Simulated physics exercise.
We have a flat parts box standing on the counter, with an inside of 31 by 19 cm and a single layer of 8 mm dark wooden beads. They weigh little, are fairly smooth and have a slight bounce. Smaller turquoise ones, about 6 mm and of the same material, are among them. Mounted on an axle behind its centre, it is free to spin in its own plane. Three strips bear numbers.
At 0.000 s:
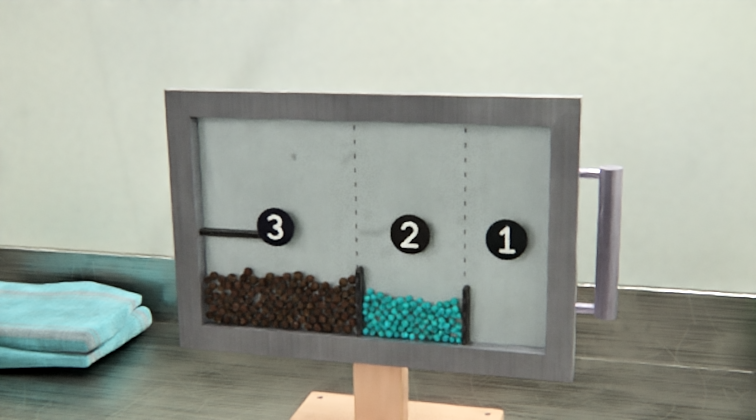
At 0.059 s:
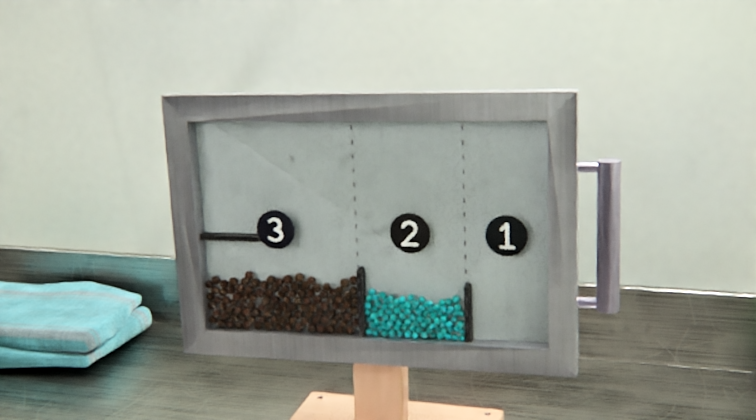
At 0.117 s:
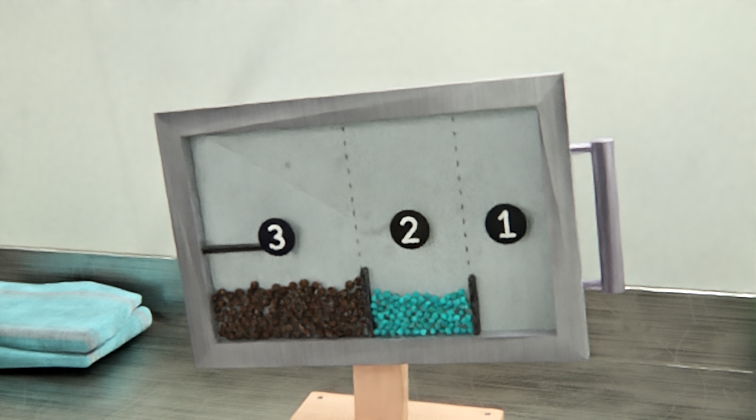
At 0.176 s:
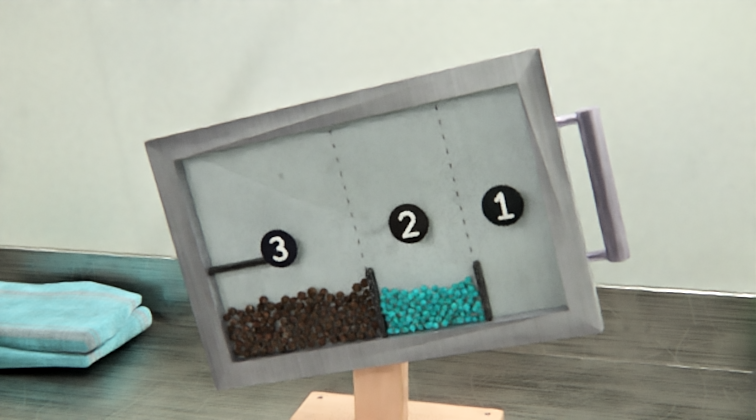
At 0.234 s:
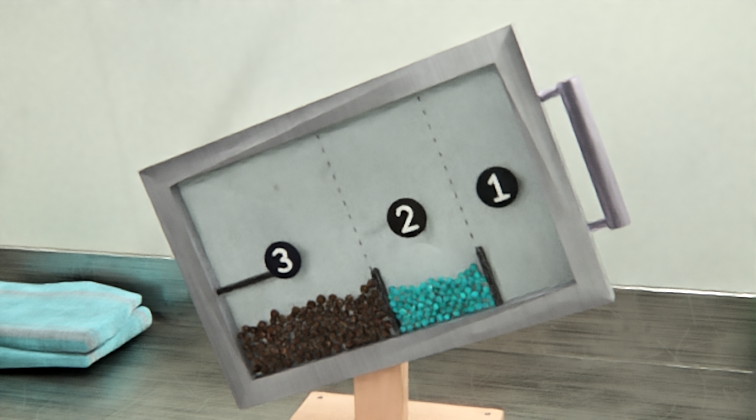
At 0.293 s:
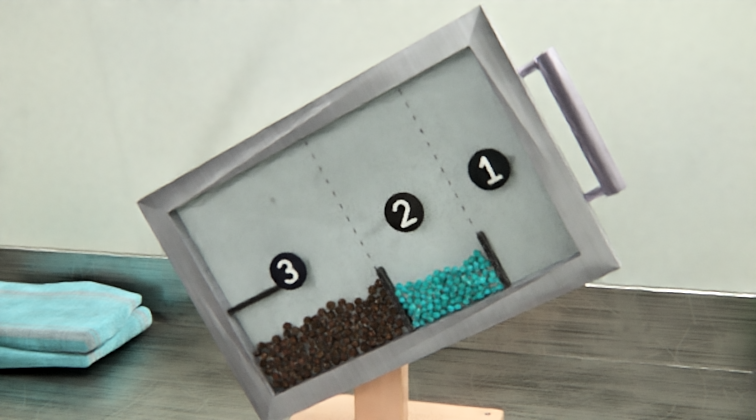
Flat grey box of brown and turquoise beads rotating steadily anticlockwise on its stand, its right side rising and beads shifting slightly.
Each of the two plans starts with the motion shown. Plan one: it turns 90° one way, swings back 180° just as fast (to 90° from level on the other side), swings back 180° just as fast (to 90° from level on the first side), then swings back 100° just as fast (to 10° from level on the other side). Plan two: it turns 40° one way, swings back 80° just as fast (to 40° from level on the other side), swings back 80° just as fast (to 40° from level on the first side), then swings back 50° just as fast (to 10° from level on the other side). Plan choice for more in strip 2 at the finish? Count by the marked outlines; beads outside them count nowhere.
Two.
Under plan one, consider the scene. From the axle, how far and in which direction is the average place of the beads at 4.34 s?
Left: About 2 cm; below: About 7 cm.
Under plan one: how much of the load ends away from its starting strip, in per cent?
I'd guess roughly 35 percent, give or take.
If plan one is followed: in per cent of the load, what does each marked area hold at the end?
In per cent: Strip 1 holds 10, strip 2 holds 30, strip 3 holds 60.
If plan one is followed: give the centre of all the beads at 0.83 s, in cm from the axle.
Position estimate: Right 6 cm, below 5 cm.
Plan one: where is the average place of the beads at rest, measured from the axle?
Left: About 4 cm; below: About 7 cm.
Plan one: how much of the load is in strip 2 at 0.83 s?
That comes to some 40 percent of the load.
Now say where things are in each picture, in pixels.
Level; about 200 beads; beads centred (338, 309); top one (248, 272); no. 1 (506, 240), no. 2 (410, 235), no. 3 (276, 227), in the first picture.
Turned 2° anticlockwise; beads centred (340, 310); top one (354, 280), in the second picture.
Turned 6° anticlockwise; beads centred (347, 312); top one (358, 282); wall ends (472, 278), (364, 271), (263, 247), in the third picture.
Turned 14° anticlockwise; beads centred (358, 315); top one (468, 281), in the fourth picture.
Turned 21° anticlockwise; beads centred (369, 317); top one (474, 267), in the fifth picture.
Turned 29° anticlockwise; beads centred (381, 317); top one (477, 253); no. 1 (489, 169), no. 2 (404, 212), no. 3 (288, 271), in the sixth picture.
Plan one. After 0.83 s, it stands 90° anticlockwise; the beads' middle is 6 cm right of and 5 cm below the centre; no. 2, 40 %, no. 3, 60 %.
After 4.34 s, it stands 40° anticlockwise; the beads' middle is 2 cm left of and 7 cm below the centre; no. 1, 10 %, no. 2, 30 %, no. 3, 60 %.
After 4.79 s, it stands 10° clockwise; the beads' middle is 6 cm left of and 5 cm below the centre; no. 1, 10 %, no. 2, 30 %, no. 3, 60 %.
At rest by 6.3 s, it stands 10° clockwise; no. 1, 10 %, no. 2, 30 %, no. 3, 60 %.
Plan two would end with no. 1, 0 %, no. 2, 45 %, no. 3, 55 %.
